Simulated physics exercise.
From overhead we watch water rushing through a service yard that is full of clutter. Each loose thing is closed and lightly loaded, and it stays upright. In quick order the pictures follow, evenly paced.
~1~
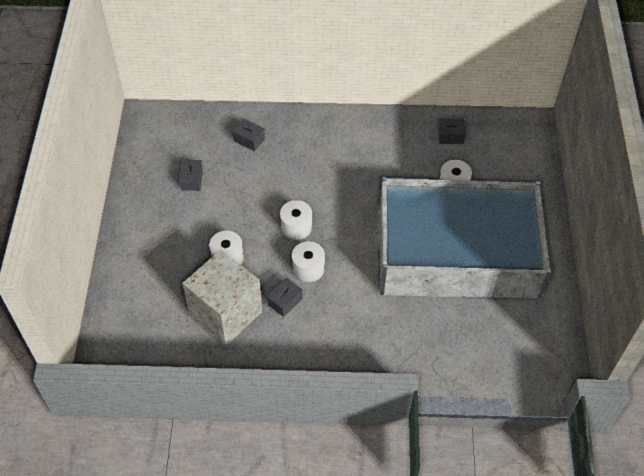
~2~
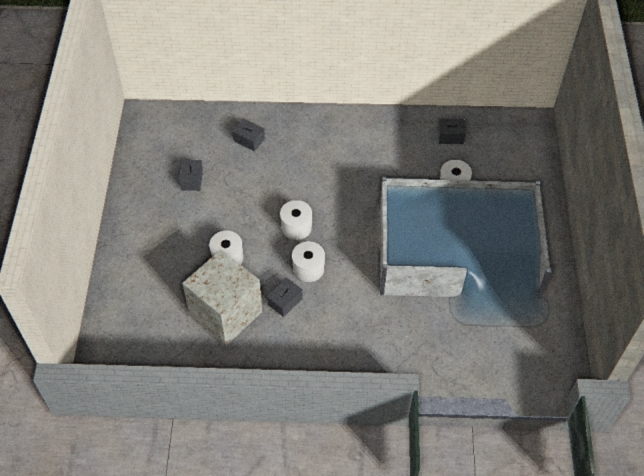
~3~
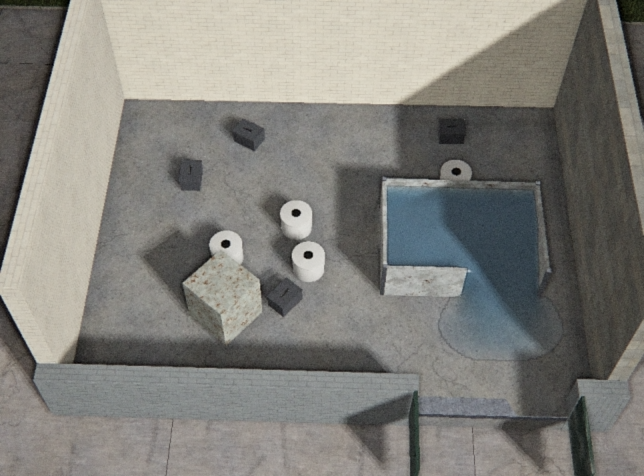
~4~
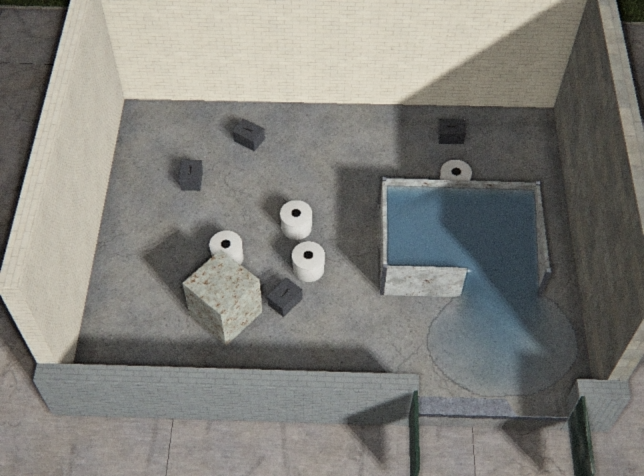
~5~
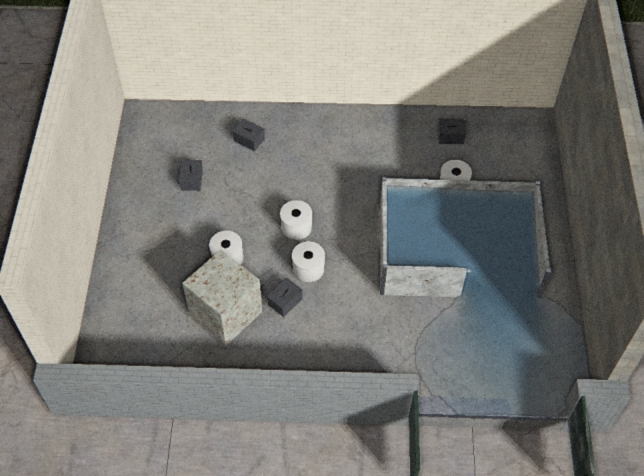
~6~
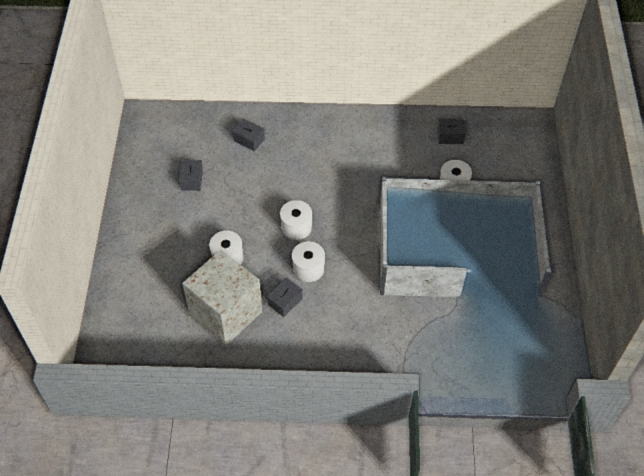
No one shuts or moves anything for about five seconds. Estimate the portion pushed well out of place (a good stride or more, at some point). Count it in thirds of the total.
Out of the total, under one third.
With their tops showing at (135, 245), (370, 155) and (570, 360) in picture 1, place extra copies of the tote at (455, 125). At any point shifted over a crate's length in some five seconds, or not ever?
Stays put, stays put, shoved clear.
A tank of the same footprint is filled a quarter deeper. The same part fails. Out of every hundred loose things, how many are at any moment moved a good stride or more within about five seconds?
0 % or so.
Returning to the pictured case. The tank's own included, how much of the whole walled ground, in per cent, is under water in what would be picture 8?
Estimate: About 20 %.
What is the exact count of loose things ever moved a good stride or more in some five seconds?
That adds up to 0.
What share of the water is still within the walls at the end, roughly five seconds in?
40 %.
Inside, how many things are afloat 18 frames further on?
It adds up to 0.
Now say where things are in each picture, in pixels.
In the first picture, a tub at (309, 255) rests on the ground; a tote at (190, 170), on the bottom; 0 of 8 have shifted.
In the second picture, a tub at (309, 255) rests on the ground; a tote at (190, 170), on the bottom; 0 of 8 have shifted.
In the third picture, a tub at (309, 255) rests on the ground; a tote at (190, 170), on the bottom; 0 of 8 have shifted.
In the fourth picture, a tub at (309, 255), on the bottom; a tote at (190, 170) rests on the ground; 0 of 8 have shifted.
In the fifth picture, a tub at (309, 255), on the bottom; a tote at (190, 170), on the bottom; 0 of 8 have shifted.
In the sixth picture, a tub at (309, 255) rests on the ground; a tote at (190, 170), on the bottom; 0 of 8 have shifted.
A moment on, 0 of 8 are well off their spots; 0 afloat.
Next, 0 of 8 are well off their spots; 0 afloat.
Later, 0 of 8 are well off their spots; 0 afloat.
In the end, 0 of 8 are well off their spots, and 0 have been at some point; 0 afloat.
